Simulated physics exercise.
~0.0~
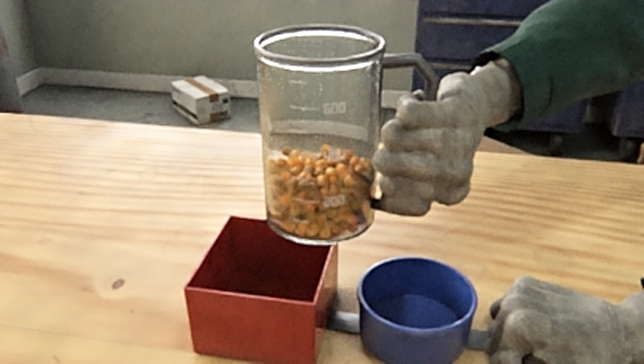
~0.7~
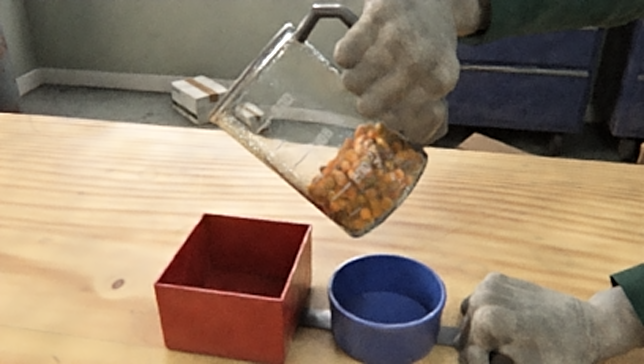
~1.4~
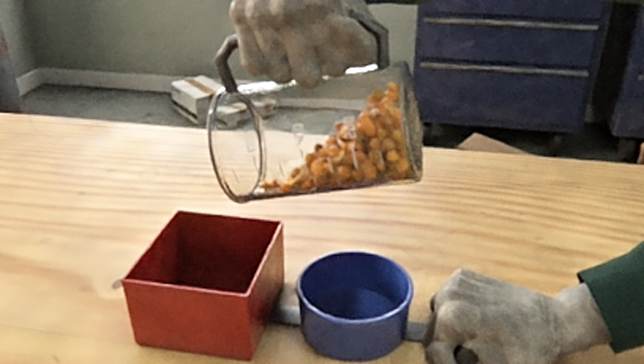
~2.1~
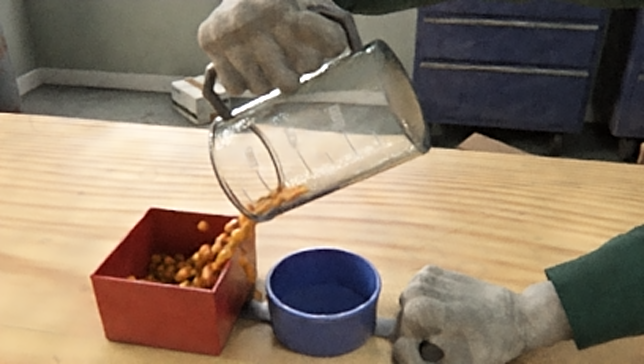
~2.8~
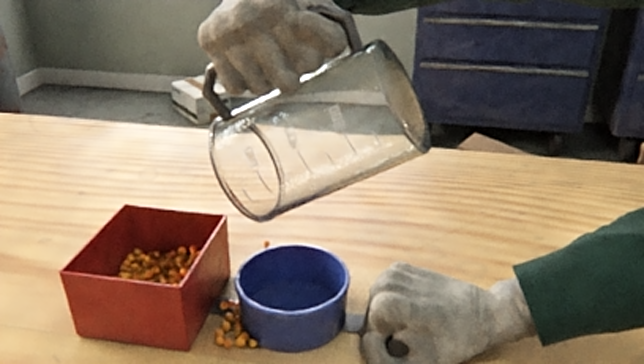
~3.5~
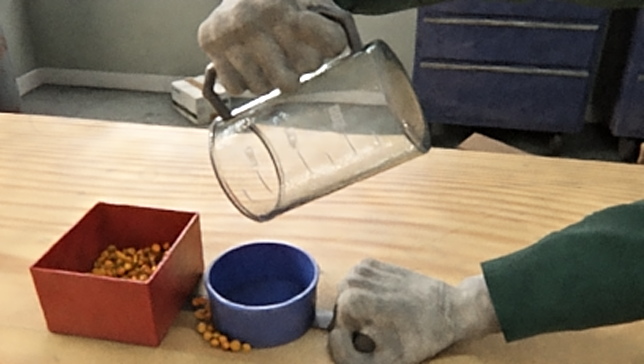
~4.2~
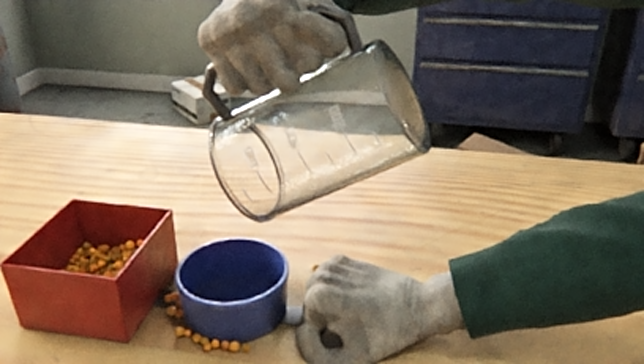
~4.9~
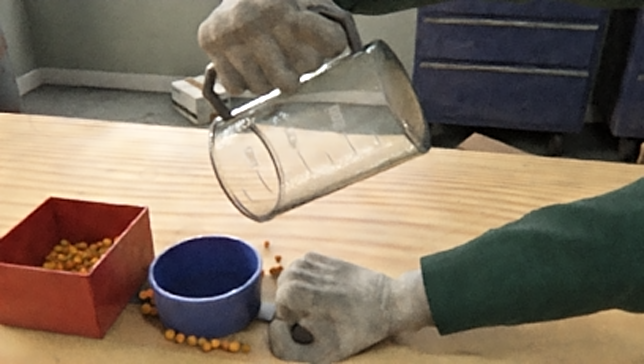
Gloved hands pour corn kernels into a sliding red tin, spilling a few beside the blue dish.
